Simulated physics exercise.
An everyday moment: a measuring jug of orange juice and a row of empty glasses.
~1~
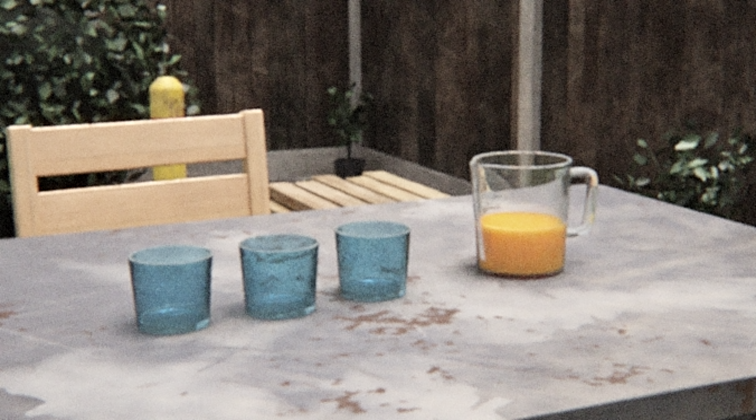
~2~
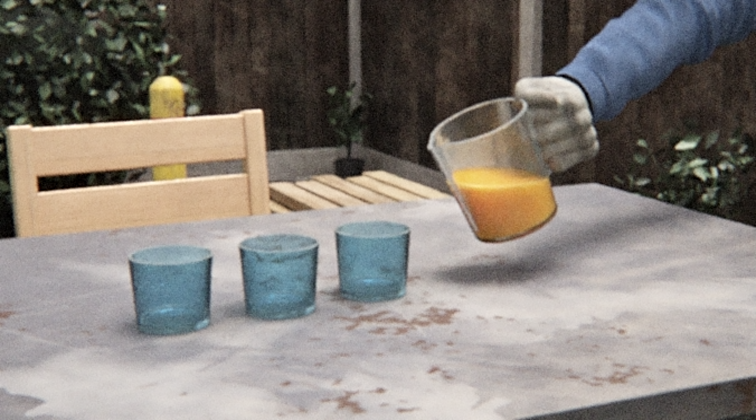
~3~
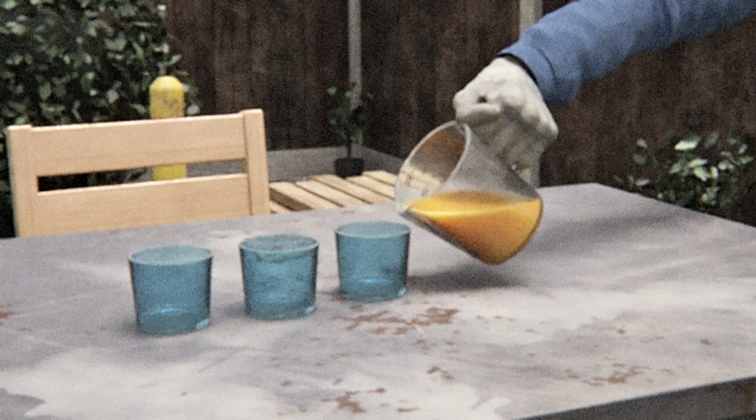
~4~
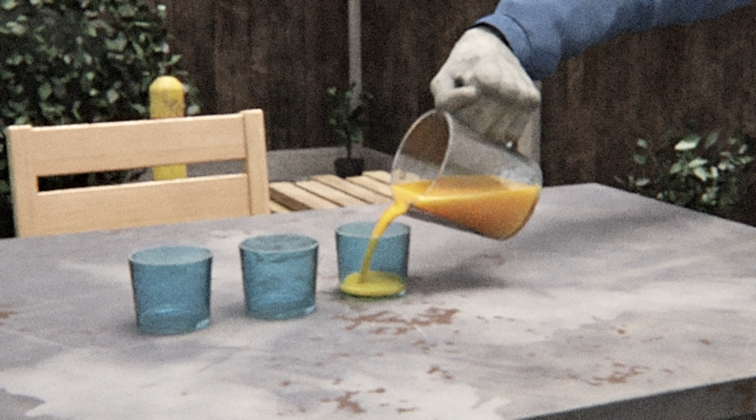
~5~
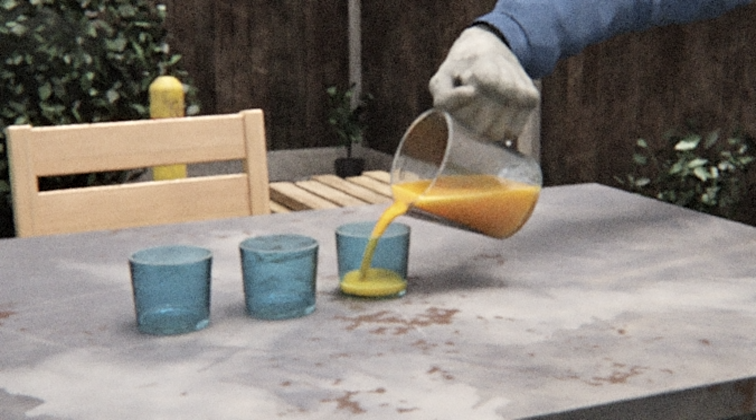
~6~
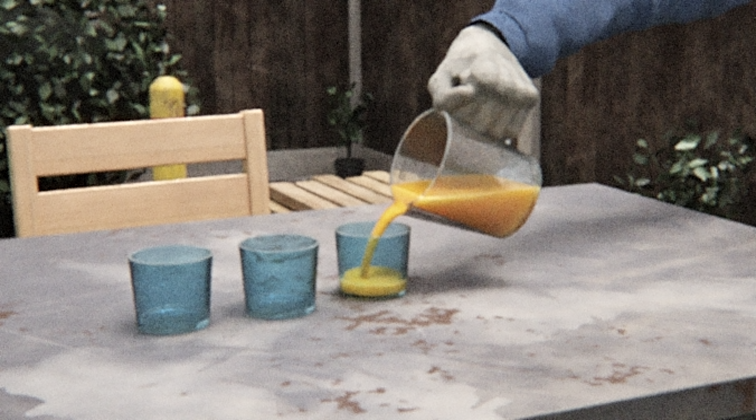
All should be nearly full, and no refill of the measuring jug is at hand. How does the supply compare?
What the measuring jug holds does not stretch that far.
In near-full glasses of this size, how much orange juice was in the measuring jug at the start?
Roughly 1.5 servings.
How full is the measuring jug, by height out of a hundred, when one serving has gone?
I make it 15 per cent.
Next, the first is about half full.
After that, the first is done and the measuring jug has about a third of its load.
Finally, the measuring jug is empty with one filled and the next at about half of a serving.
